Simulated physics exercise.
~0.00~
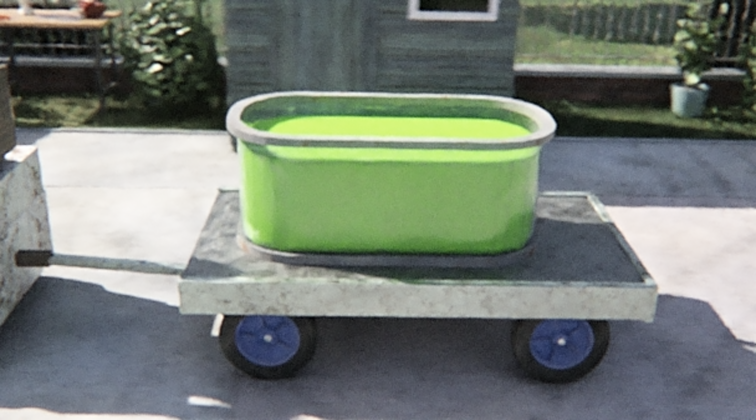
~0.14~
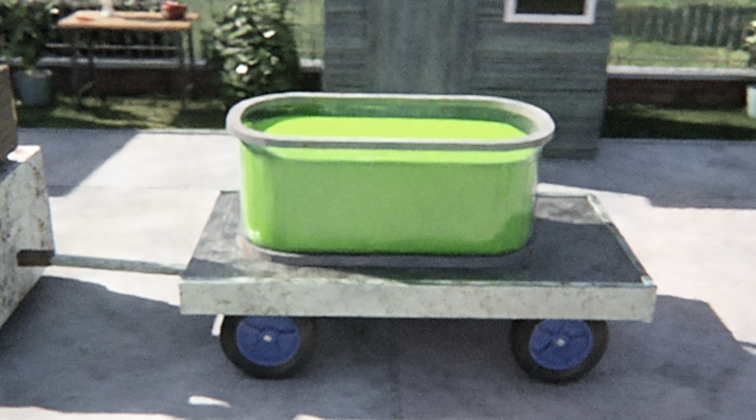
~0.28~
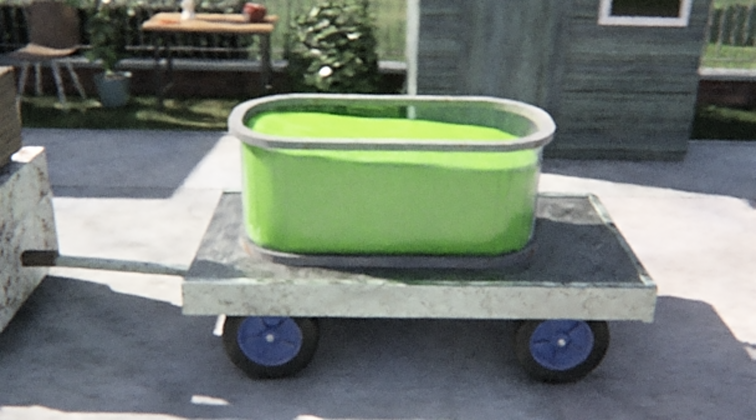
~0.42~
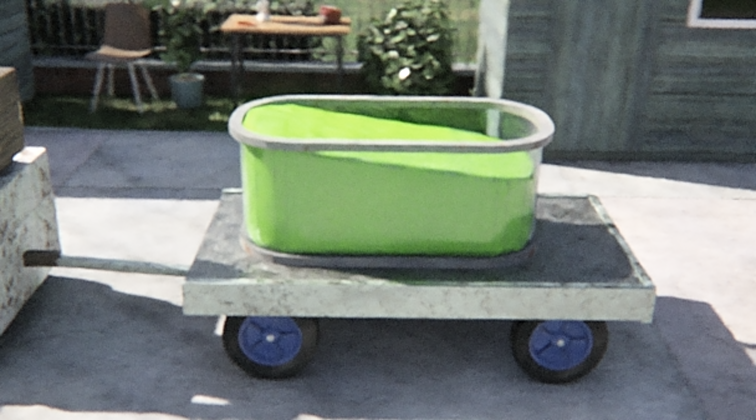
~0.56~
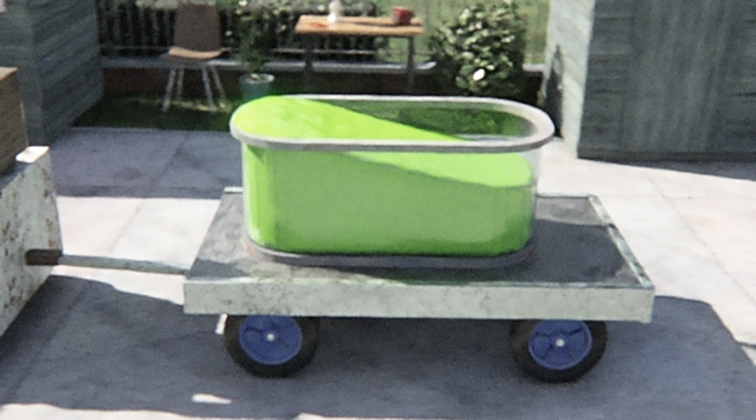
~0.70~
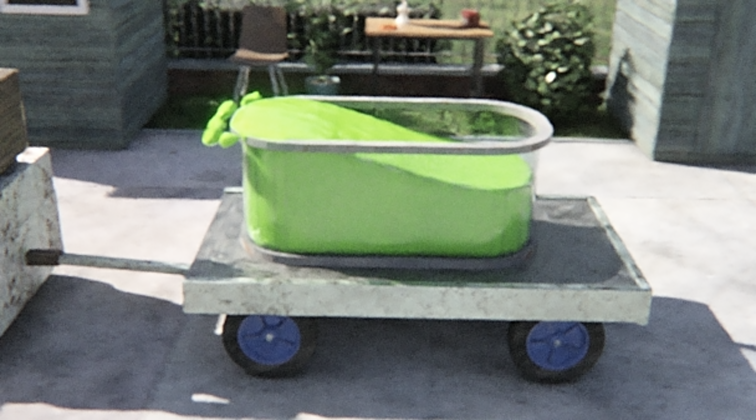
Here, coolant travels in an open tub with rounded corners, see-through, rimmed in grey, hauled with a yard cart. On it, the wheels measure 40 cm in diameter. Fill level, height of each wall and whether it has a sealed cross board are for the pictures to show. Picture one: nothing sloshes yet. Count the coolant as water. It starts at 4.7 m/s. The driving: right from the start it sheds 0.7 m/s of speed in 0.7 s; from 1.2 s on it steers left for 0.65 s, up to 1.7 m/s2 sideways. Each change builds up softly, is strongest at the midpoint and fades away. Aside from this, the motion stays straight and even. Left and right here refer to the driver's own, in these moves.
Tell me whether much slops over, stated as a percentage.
Roughly 5 per cent slops over.
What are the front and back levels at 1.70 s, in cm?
Roughly 38 cm in front and 38 cm behind.
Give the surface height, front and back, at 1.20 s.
About 32 cm in front and 52 cm behind.
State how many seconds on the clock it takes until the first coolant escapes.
I'd say close to 0.9 seconds.
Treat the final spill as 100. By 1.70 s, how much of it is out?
Close to 30 in a hundred.
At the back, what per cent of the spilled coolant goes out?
Spill fraction there: Roughly 10 per cent.
Then, 1.20 s in, the surface is 33 cm up at the front and 52 cm at the back; 1 per cent is out, over the front.
Then, 1.70 s in, the surface is 37 cm up at the front and 39 cm at the back; 1 per cent is out, over the front and the far side, a little elsewhere.
Then, 2.40 s in, the surface is 39 cm up at the front and 37 cm at the back; 4 per cent is out, over the far side and the near side, a little elsewhere.
Then, 4.84 s in, 5 per cent is out, over the far side and the near side, a little elsewhere, 14 of 287 litres.
